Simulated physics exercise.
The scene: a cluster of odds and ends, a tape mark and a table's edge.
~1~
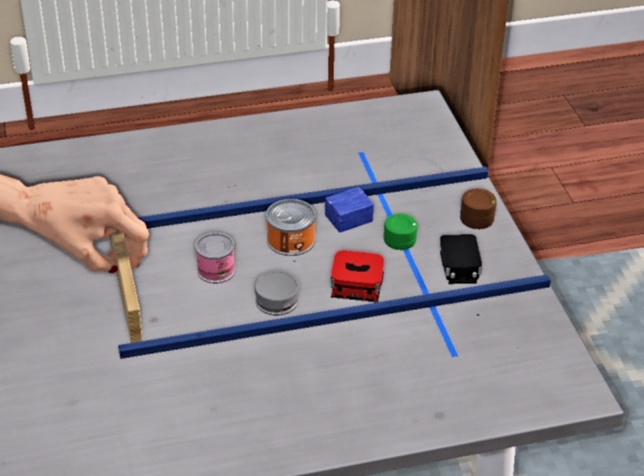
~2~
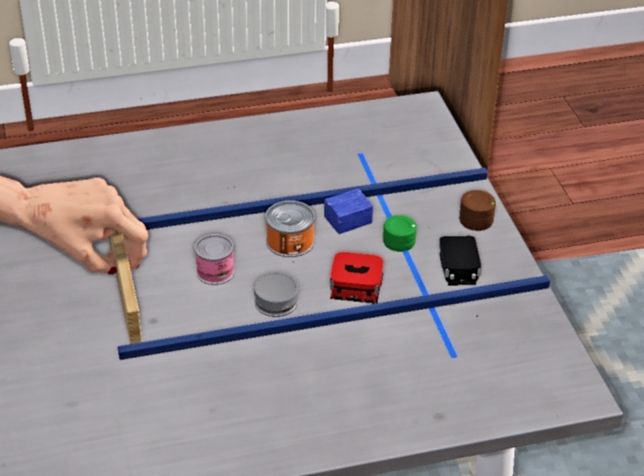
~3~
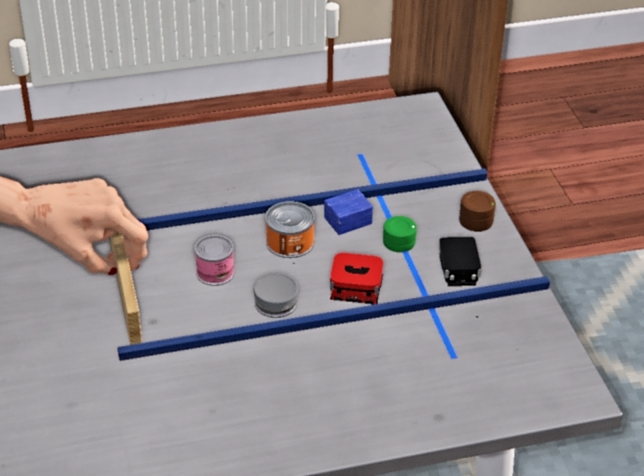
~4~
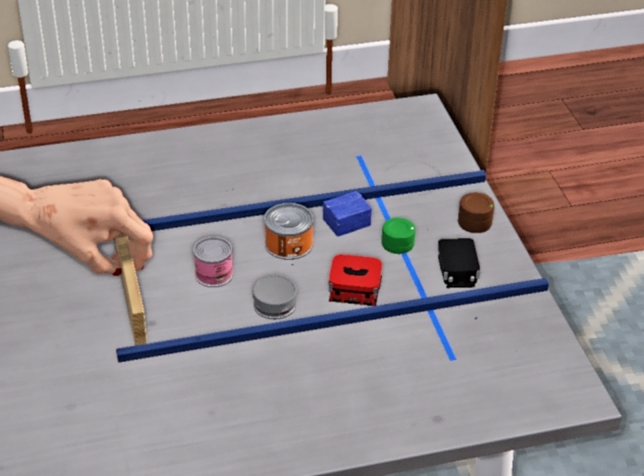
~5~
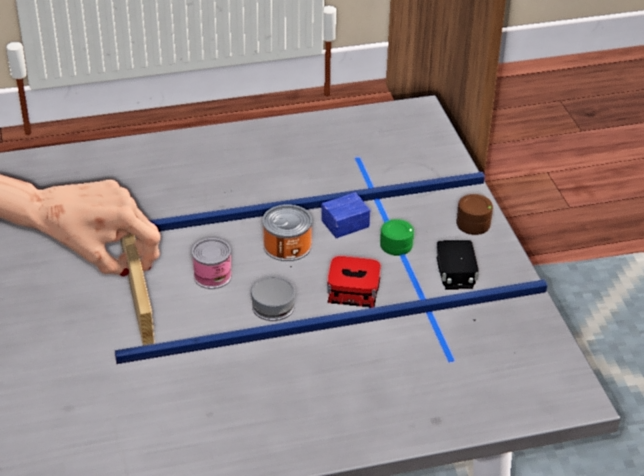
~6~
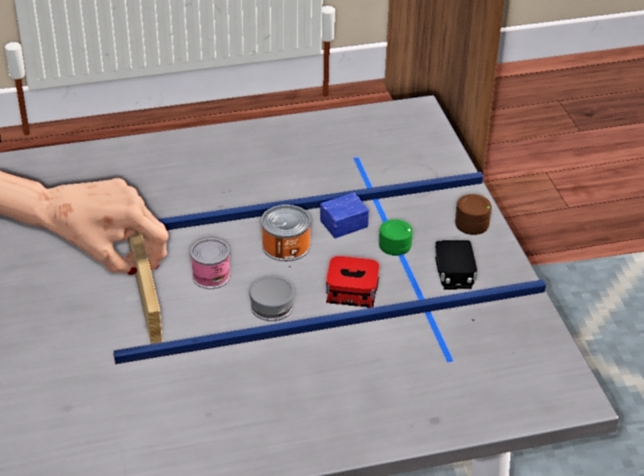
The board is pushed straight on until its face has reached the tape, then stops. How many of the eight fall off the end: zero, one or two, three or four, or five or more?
In the end the number that fall off is zero.
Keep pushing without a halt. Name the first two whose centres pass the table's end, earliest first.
They are the black case, then the brown lid.
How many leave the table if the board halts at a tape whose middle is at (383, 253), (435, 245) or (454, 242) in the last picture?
It would be 0, 1 and 2.
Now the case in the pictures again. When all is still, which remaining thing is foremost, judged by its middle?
Foremost is the black case.
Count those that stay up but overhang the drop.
It comes to 1.
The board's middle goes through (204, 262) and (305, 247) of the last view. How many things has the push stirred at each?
At the one place 1, at the other 5.
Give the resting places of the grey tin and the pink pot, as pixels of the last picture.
First (435, 275), then (418, 237).
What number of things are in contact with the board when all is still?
It touches 3.
Early on, none off yet; brown lid at rest near (473, 214); black case at rest near (455, 265); green lid at rest near (396, 238).
Finally, the number that fall off is zero.
